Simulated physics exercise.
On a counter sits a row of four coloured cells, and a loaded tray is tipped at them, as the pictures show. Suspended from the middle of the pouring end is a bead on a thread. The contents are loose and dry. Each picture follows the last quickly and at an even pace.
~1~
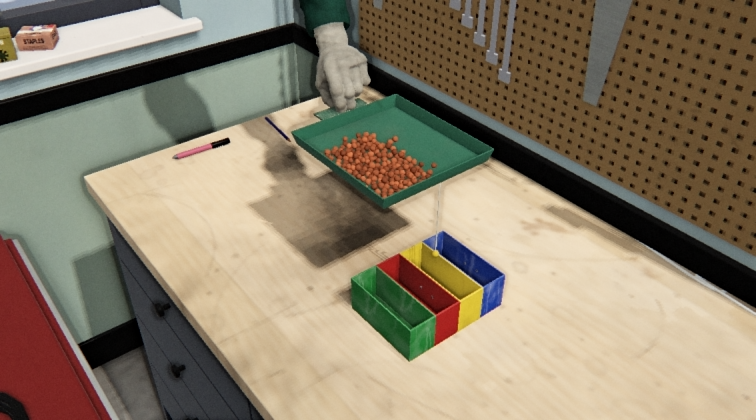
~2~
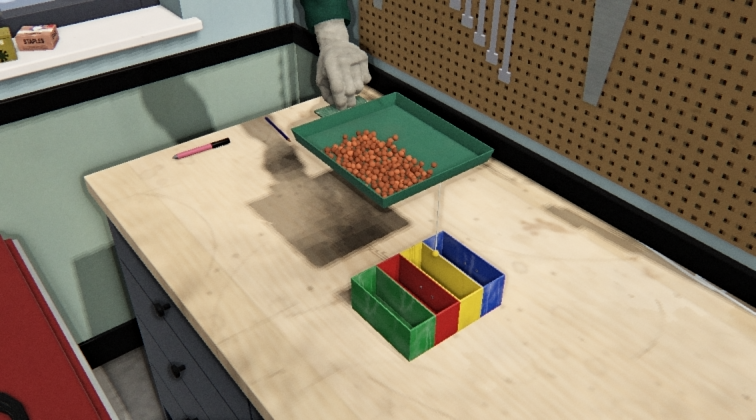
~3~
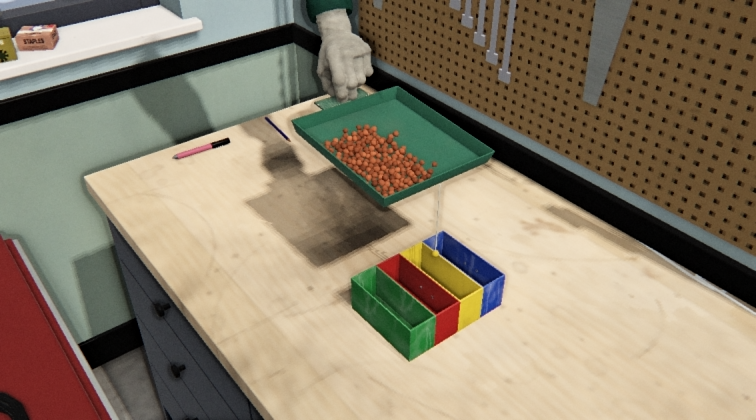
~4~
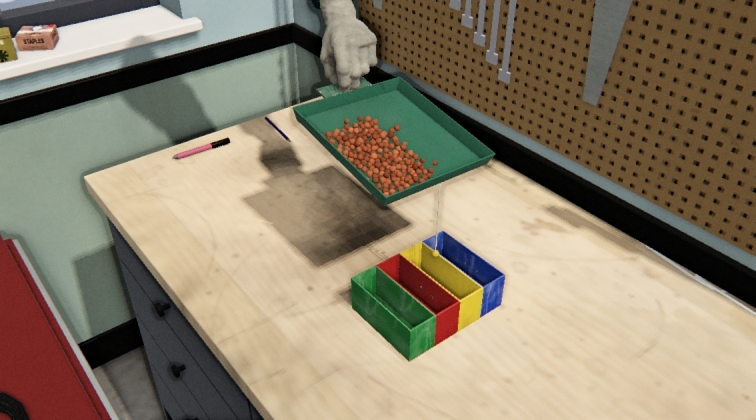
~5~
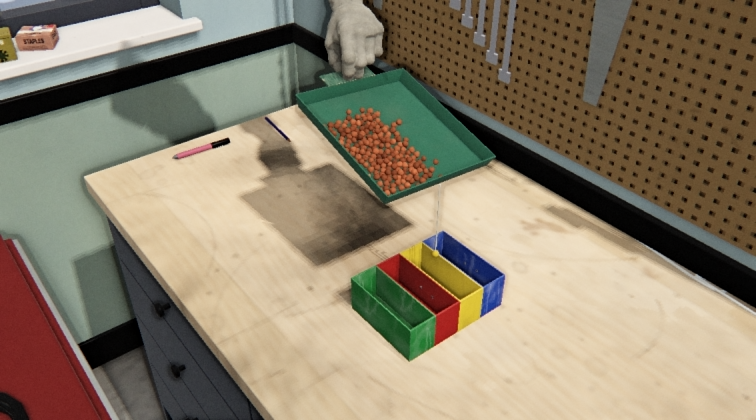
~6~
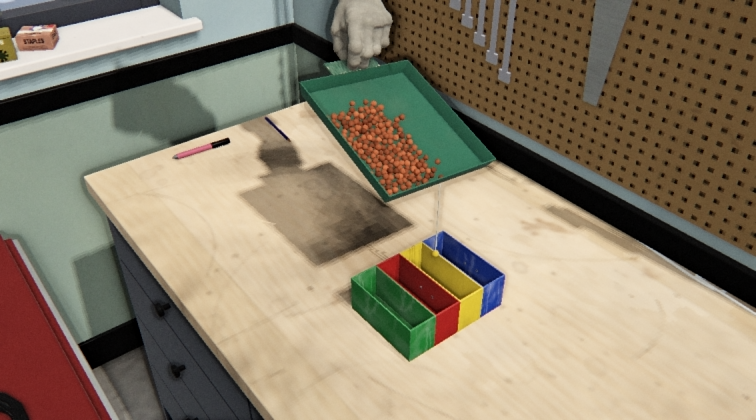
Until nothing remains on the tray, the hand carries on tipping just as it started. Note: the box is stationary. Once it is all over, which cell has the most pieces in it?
The blue cell.
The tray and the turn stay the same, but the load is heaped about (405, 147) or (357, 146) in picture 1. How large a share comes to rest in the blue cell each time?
You'd get near 30 percent first and near 20 percent next.
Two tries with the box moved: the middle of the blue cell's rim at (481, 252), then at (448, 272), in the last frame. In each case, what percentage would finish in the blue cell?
Respectively 40 % and 20 %.
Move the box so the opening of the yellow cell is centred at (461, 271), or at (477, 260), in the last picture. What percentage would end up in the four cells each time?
Roughly 70 per cent the first time and 100 per cent the second.
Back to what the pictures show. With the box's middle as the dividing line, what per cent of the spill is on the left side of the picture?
0 %, near enough.
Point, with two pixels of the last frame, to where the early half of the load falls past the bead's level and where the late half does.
Initially about (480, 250); subsequently about (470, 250).
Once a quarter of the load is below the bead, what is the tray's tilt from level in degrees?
About 115 degrees.
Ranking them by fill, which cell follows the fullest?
The runner-up is yellow.
Soon after the last picture, tray tipped steeply; nearly all on the tray; a stray few falling or outside the box.
A little later, tray tipped past a quarter turn; most on the tray; a stray few in the blue cell; a stray few in the red cell; a stray few in the yellow cell; about a quarter falling or outside the box.
Later still, tray tipped past a quarter turn; about a third in the blue cell; a small part in the yellow cell; a stray few in the red cell; a stray few in the green cell; about half falling or outside the box.
At rest, tray tipped past a quarter turn; about a third in the blue cell; a small part in the yellow cell; a stray few in the red cell; a stray few in the green cell; about half outside the box.
